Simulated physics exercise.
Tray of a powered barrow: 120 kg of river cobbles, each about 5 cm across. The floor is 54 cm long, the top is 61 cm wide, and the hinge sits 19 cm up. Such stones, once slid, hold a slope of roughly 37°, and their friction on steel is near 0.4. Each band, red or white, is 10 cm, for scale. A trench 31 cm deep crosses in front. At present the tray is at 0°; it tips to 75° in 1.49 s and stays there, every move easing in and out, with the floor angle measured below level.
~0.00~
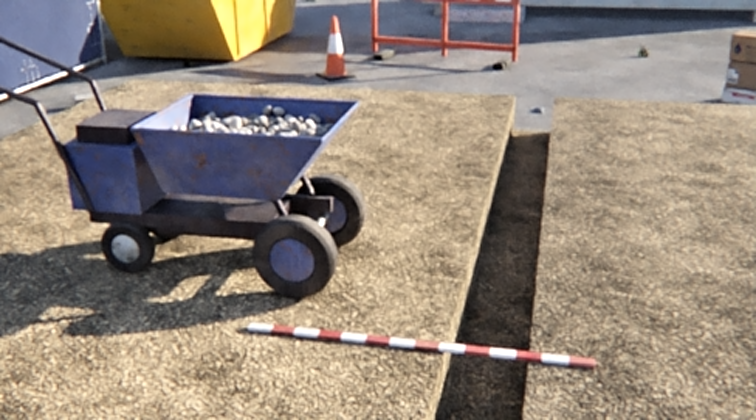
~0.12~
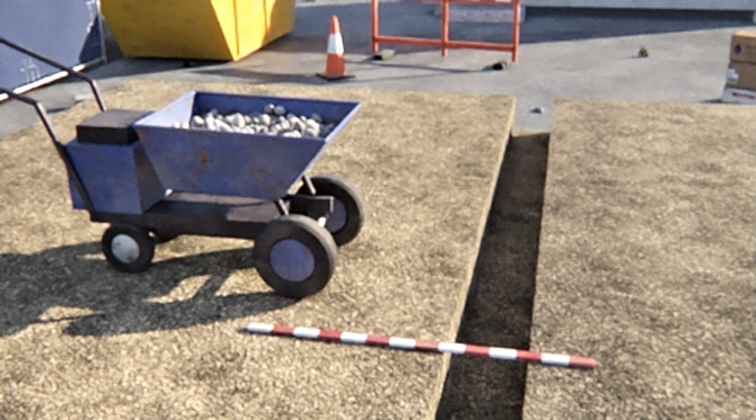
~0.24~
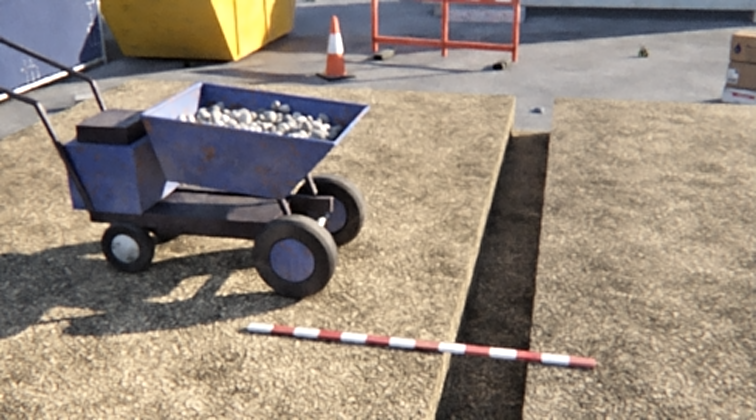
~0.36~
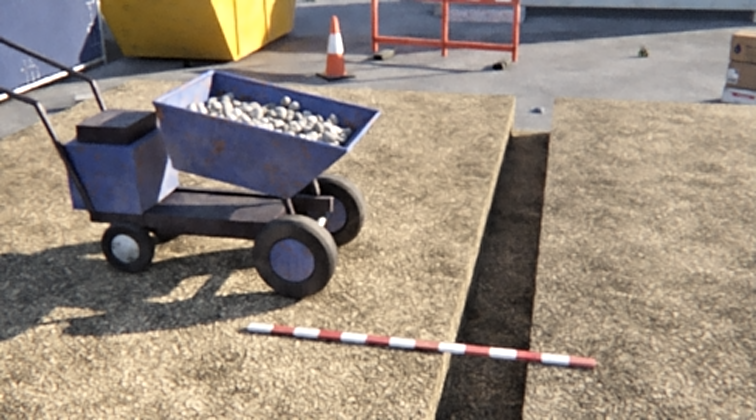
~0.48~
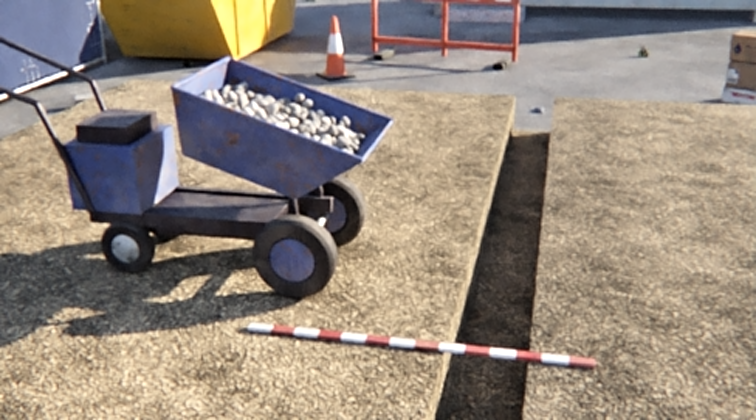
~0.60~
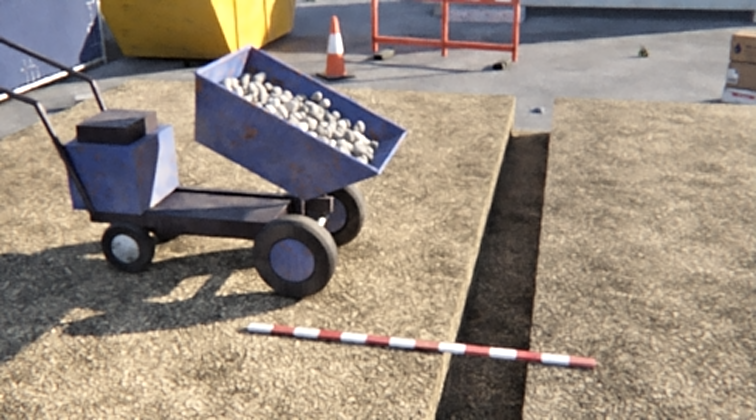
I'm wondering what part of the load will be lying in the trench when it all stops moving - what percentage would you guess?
I would guess about 96 per cent.
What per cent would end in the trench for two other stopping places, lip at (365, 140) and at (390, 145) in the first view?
It'd be around 85 per cent and after that around 55 per cent.
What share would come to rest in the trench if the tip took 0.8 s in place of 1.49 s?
Then about 95 per cent.
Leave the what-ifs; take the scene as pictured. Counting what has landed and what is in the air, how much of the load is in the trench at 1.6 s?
Close to 45 per cent has got there by then.
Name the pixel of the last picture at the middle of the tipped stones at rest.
Their middle ends up near (496, 325).
After 1.1 s the floor is at 63°; 99 % in the tray, 1 % short of the trench; the foremost stones are at (438, 221).
After 1.6 s the floor is at 75°; 46 % in the tray, 8 % short of the trench, 45 % in the trench; the foremost stones are at (527, 333).
After 1.9 s the floor is at 75°; 14 % in the tray, 9 % short of the trench, 77 % in the trench; the foremost stones are at (527, 342).
After 3.9 s the floor is at 75°; 0 % in the tray, 4 % short of the trench, 96 % in the trench; the foremost stones are at (526, 350).
